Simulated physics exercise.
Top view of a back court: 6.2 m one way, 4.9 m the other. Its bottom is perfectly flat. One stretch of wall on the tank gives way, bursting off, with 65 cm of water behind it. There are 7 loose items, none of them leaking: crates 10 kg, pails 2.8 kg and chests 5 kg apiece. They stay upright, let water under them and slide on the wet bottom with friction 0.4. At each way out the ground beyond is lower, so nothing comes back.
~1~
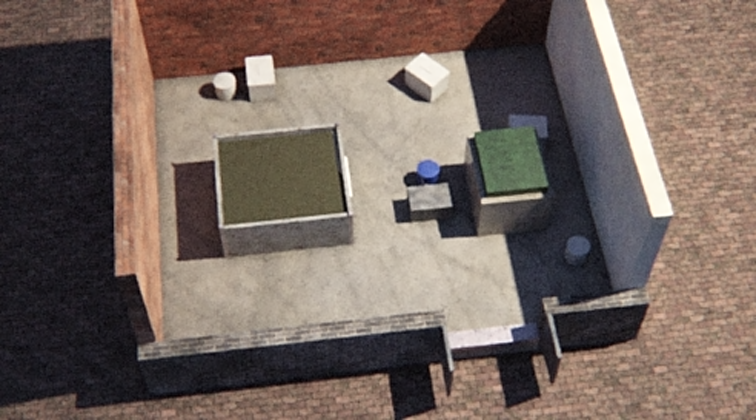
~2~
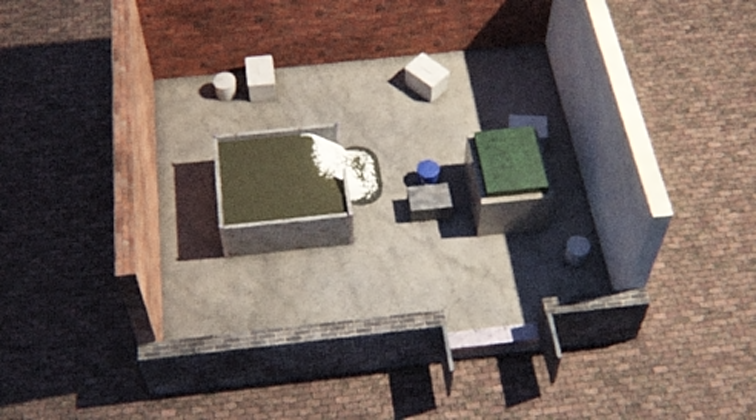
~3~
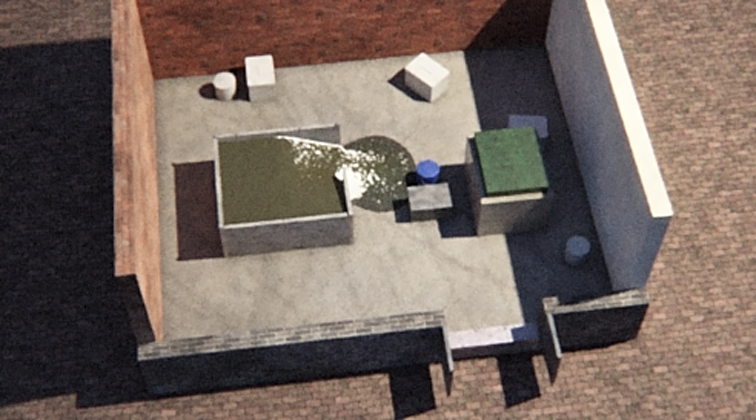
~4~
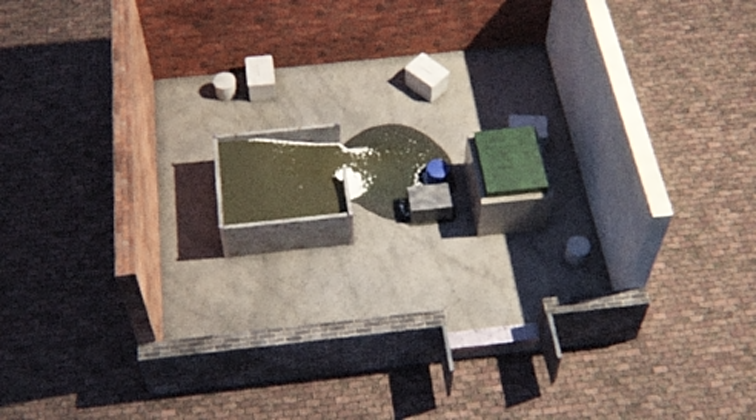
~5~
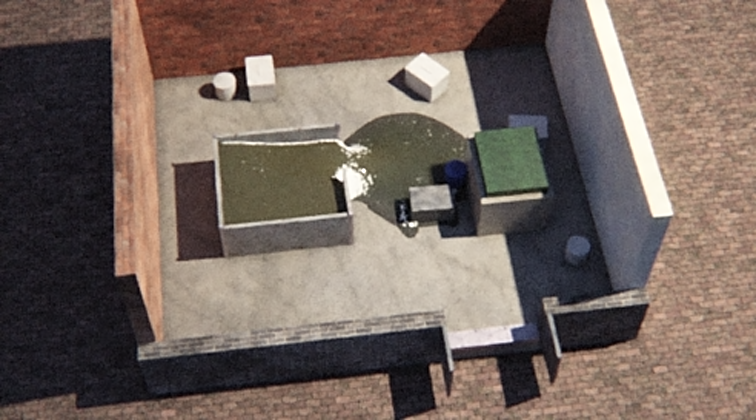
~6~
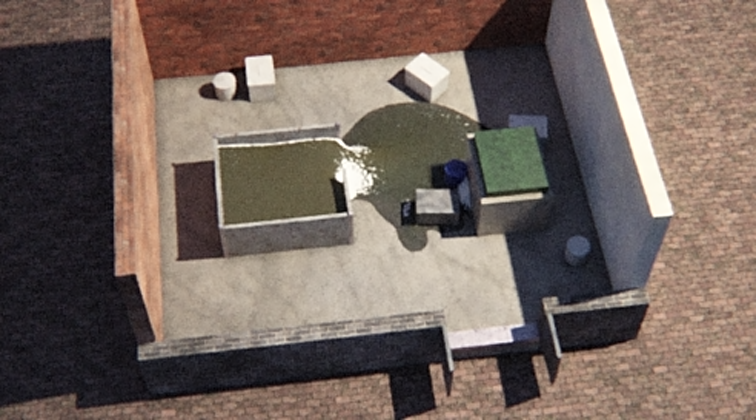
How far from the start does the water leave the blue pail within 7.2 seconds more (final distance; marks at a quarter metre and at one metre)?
The blue pail goes a long distance.
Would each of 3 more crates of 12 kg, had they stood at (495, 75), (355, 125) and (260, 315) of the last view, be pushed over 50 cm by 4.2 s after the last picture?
Taking them in order: Far enough, not far enough and not far enough.
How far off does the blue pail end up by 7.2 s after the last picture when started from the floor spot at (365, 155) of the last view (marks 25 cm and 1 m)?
Put there, it wanders off a long way.
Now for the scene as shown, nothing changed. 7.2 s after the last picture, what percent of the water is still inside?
About 88 in a hundred parts of the water.
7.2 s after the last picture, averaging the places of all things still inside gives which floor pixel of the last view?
The centre is close to (313, 189).
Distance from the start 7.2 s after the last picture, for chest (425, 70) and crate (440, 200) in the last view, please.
The first ends 120 cm from its start, the second 200 cm.
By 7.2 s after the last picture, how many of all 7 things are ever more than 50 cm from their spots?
Total: 7.
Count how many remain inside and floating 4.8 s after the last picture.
I count 3.
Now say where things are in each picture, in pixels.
The blue pail at (428, 169) rests on the ground; 2.6 m2 under water; 0 of 7 have shifted, in the first picture.
The blue pail at (428, 169) rests on the ground; 3.1 m2 under water; 0 of 7 have shifted, in the second picture.
The blue pail at (428, 169), on the bottom; 3.8 m2 under water; 0 of 7 have shifted, in the third picture.
The blue pail at (438, 168), on the bottom, 14 cm from its start; water covers 4.5 m2; 1 of 7 have shifted, in the fourth picture.
The blue pail at (456, 169) rests on the ground, 39 cm from its start; 5.4 m2 under water; 1 of 7 have shifted, in the fifth picture.
The blue pail at (456, 168), afloat, 40 cm from its start; 6.4 m2 under water; 2 of 7 have shifted, in the sixth picture.
Then, 0.9 s after the last picture the blue pail is near (464, 199), 0.8 m from its start, afloat; 0 of 7 are out; 3 afloat.
Then, 2.8 s after the last picture the blue pail has gone out; 1 of 7 are out; 2 afloat.
Then, 4.8 s after the last picture the blue pail has gone out; 1 of 7 are out; 3 afloat.
Then, 7.2 s after the last picture the blue pail has gone out; 2 of 7 are out; 4 afloat.
